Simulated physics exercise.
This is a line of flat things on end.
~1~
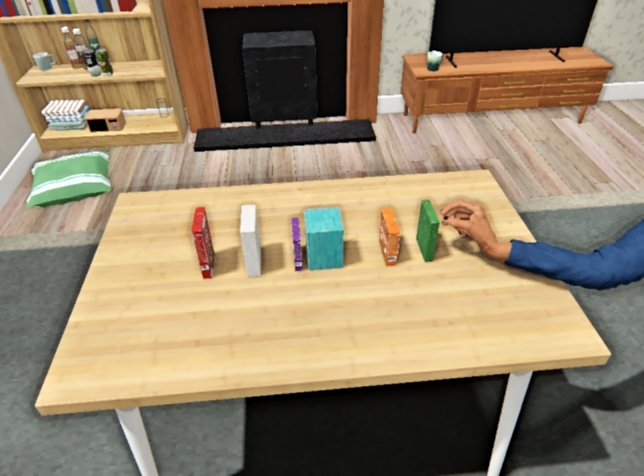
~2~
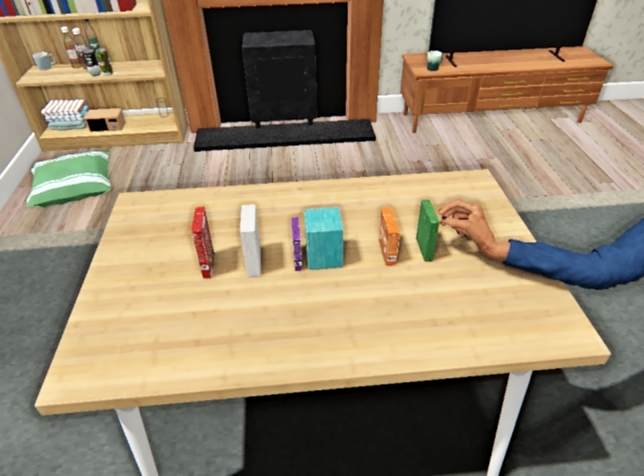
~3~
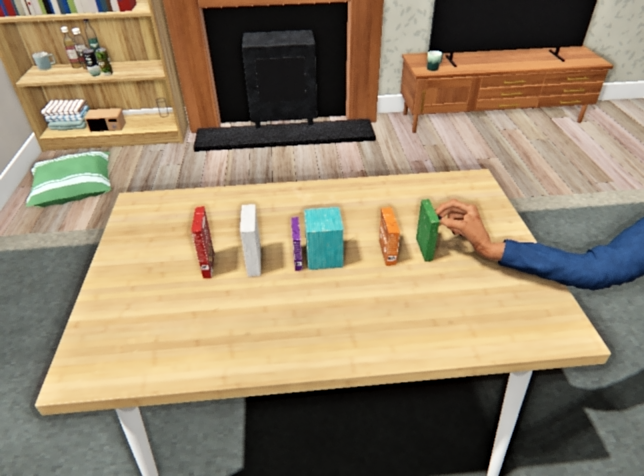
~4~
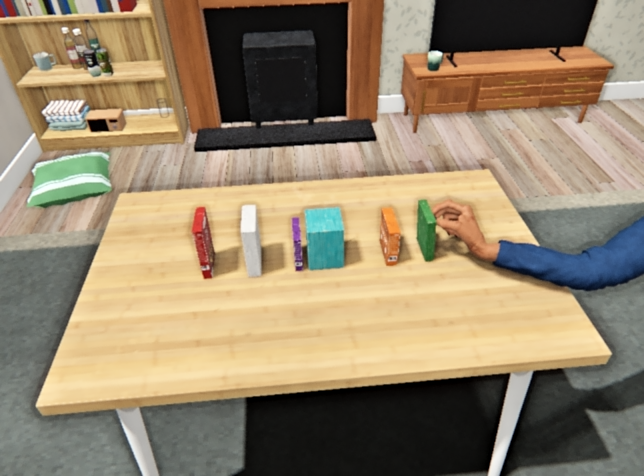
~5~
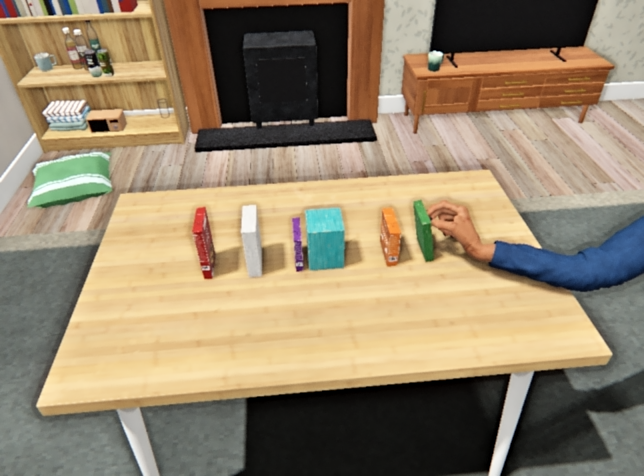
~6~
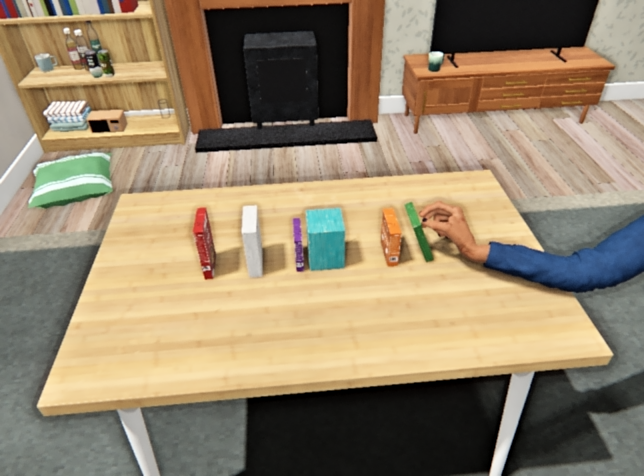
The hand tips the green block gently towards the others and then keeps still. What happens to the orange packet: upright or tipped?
The orange packet tips over.
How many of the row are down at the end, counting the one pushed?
In all, 2.
Then, 0.30 s after the last picture, green block 73° over; orange packet on its side near (366, 253).
Then, 0.62 s after the last picture, orange packet resting near (366, 253).
At rest, tipped over on the table, orange packet; the other 3 in place. Seen from the same camera at the end, orange packet near (366, 253).
